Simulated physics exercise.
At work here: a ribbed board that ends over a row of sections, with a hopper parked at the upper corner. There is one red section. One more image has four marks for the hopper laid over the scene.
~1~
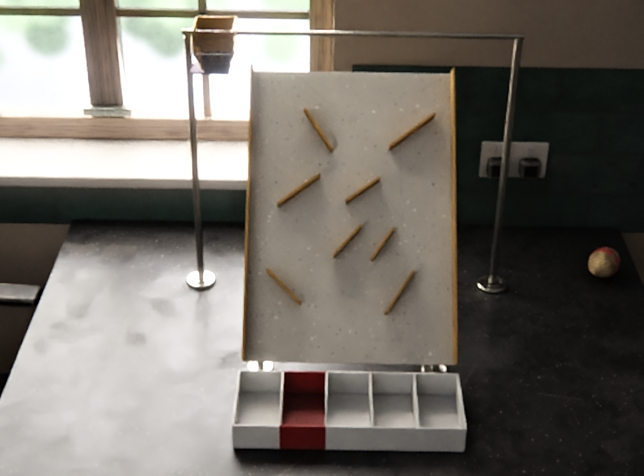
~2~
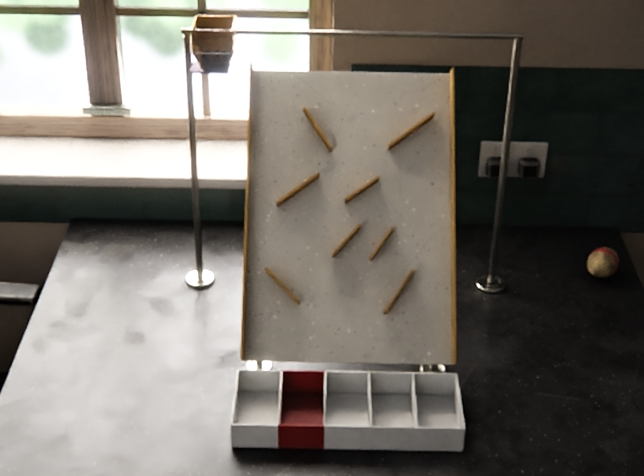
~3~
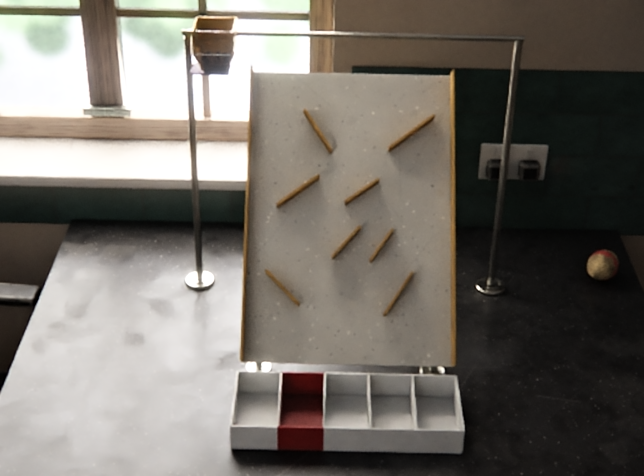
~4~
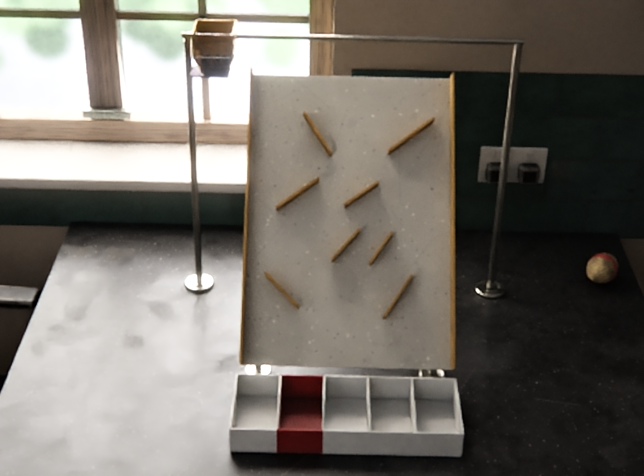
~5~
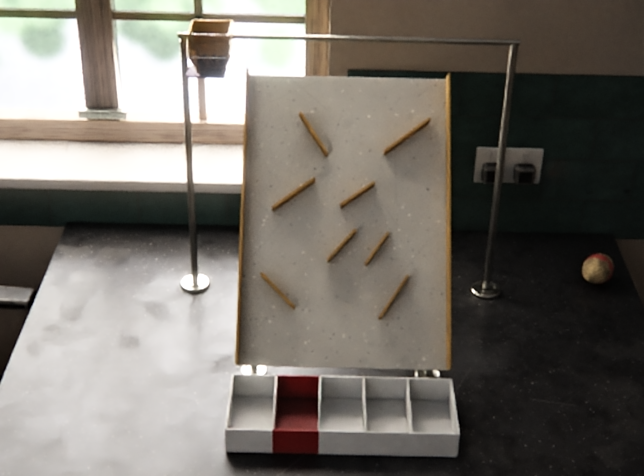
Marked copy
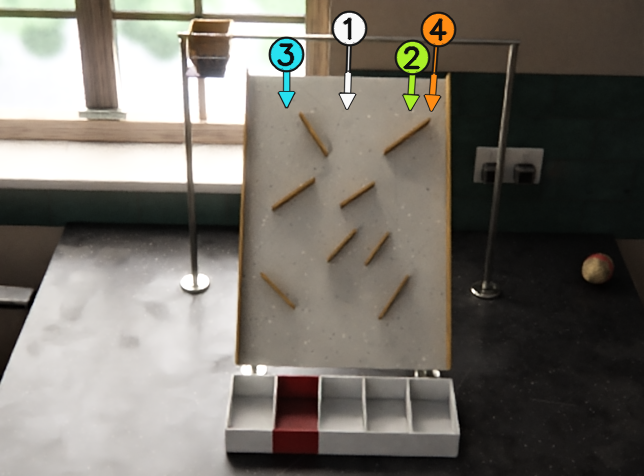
A pale upright board with eight slanted wooden ribs stood above a row of five sections, one red, while a small hopper sat at the upper left; nothing moved except the view, shifting slightly.
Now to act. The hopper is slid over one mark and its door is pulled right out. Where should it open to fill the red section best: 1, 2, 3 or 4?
I would pick mark 1.
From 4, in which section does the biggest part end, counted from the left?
The fifth.
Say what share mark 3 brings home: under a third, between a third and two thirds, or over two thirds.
Mark 3 gives under a third.
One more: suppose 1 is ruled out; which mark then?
That would be 2.
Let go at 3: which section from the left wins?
It is the first one.
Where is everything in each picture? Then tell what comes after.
Hopper near (216, 59), allspice berries, door shut, in the first frame.
Ribs (304, 107) to (331, 147), (389, 145) to (434, 113), (277, 203) to (319, 173), in the second frame.
Ribs (345, 201) to (379, 179), (332, 256) to (360, 226), (371, 260) to (393, 229), in the third frame.
Ribs (265, 272) to (298, 307), (384, 317) to (412, 274), in the fourth frame.
Red section near (296, 440), number 2 of 5 from the left, in the fifth frame.
On the marked copy, mark 1 meets the board at (347, 103); mark 2 meets the board at (410, 104); mark 3 meets the board at (286, 101); mark 4 meets the board at (431, 105).
For mark 1, close to half in the red section, close to half in other sections.
For mark 2, a small share in the red section, the bulk in other sections.
For mark 3, only a few in the red section, all but a few in other sections, only a few outside the box.
For mark 4, a small share in the red section, the bulk in other sections, a small share outside the box.
